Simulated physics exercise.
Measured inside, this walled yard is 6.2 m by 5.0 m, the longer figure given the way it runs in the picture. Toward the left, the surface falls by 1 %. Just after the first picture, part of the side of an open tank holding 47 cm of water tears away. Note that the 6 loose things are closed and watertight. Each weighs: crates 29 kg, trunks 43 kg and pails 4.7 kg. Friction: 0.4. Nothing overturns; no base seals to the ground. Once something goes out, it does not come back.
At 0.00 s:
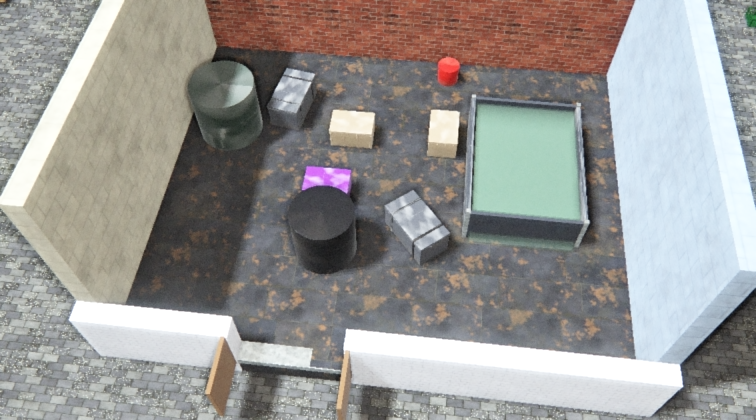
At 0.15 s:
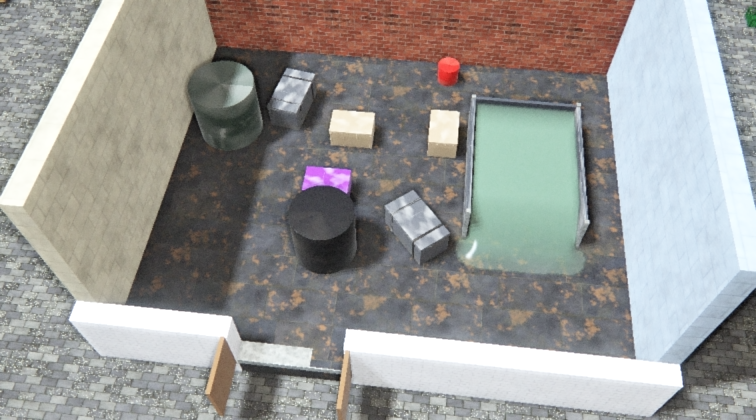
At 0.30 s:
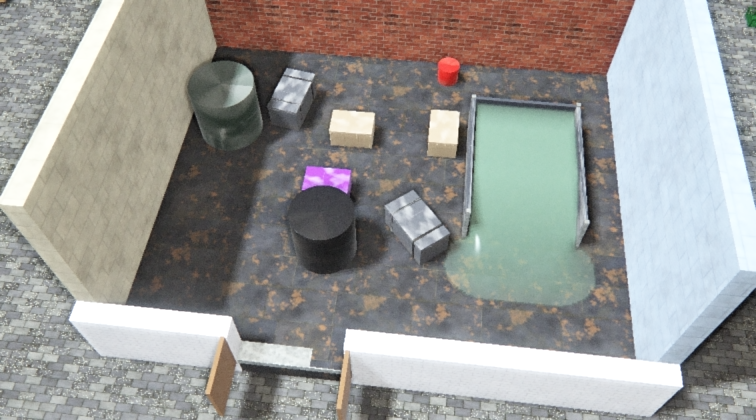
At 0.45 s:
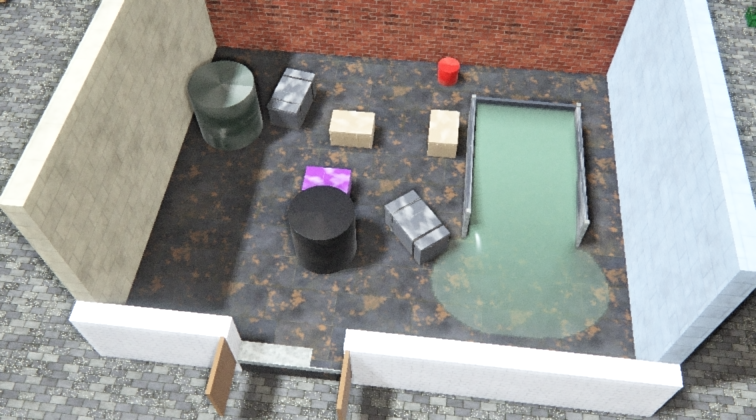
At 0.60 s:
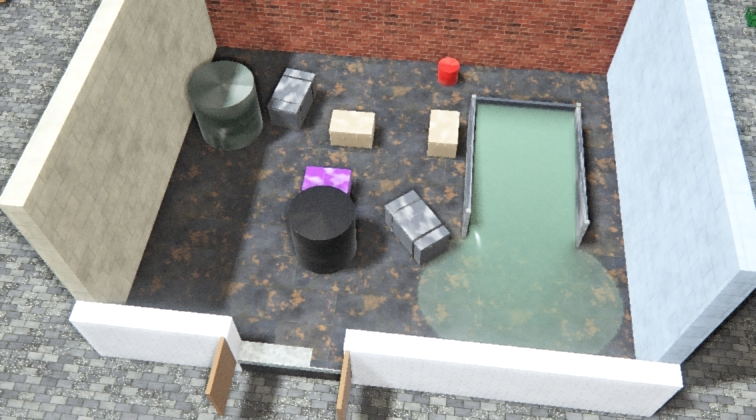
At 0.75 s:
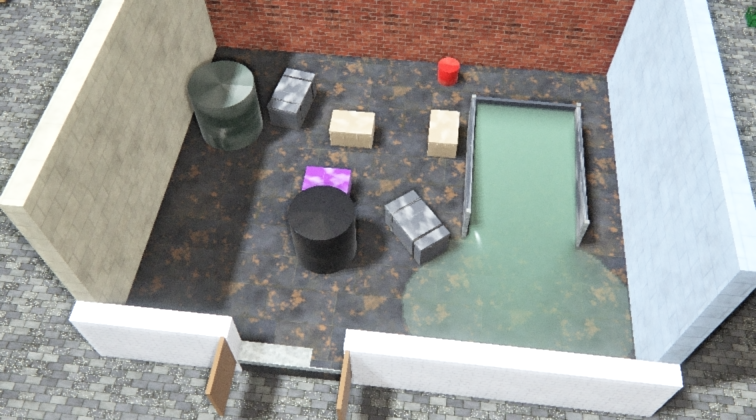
A long tank of green water stands on the right of a walled yard with a dark, rust-flecked floor, seen from high above by a still camera. A red pail, tan, grey and purple boxes, a black drum and a glassy grey-green cylinder stand to its left. The tank's near side opens, and water spreads in a rounded sheet to the white front wall, while the objects stay put.
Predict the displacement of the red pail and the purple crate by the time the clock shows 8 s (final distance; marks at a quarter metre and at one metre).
Final spots: Red pail a moderate distance away, purple crate near where it began.
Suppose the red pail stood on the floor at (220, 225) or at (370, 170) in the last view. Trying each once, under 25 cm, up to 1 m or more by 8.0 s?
Try one, it covers a moderate distance; try two, it keeps its spot.
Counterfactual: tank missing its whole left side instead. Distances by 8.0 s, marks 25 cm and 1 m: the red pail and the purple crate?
The red pail hardly moves, the purple crate is swept away.
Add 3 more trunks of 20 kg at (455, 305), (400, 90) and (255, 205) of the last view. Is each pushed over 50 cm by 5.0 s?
Listed order gives above the limit, within the limit, within the limit.
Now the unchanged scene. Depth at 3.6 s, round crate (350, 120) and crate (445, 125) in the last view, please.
First about 0 cm, second about 0 cm.
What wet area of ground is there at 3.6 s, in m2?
Around 15 m2 of it.
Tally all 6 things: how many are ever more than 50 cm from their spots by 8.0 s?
It works out to 1.
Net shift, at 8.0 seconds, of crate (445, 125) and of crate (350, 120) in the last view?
0 cm and 0 cm, respectively.
After 1.6 s the red pail is near (449, 65), 0.0 m from its start, aground; the purple crate is near (327, 180), 0.0 m from its start, aground; 0 of 6 are out; 0 afloat.
After 3.6 s the red pail is near (449, 65), 0.0 m from its start, aground; the purple crate is near (327, 180), 0.0 m from its start, aground; 0 of 6 are out; 0 afloat.
After 5.6 s the red pail is near (447, 65), 0.0 m from its start, aground; the purple crate is near (327, 180), 0.0 m from its start, aground; 0 of 6 are out; 0 afloat.
After 8.0 s the red pail is near (411, 69), 0.6 m from its start, aground; the purple crate is near (327, 180), 0.0 m from its start, aground; 0 of 6 are out; 0 afloat.
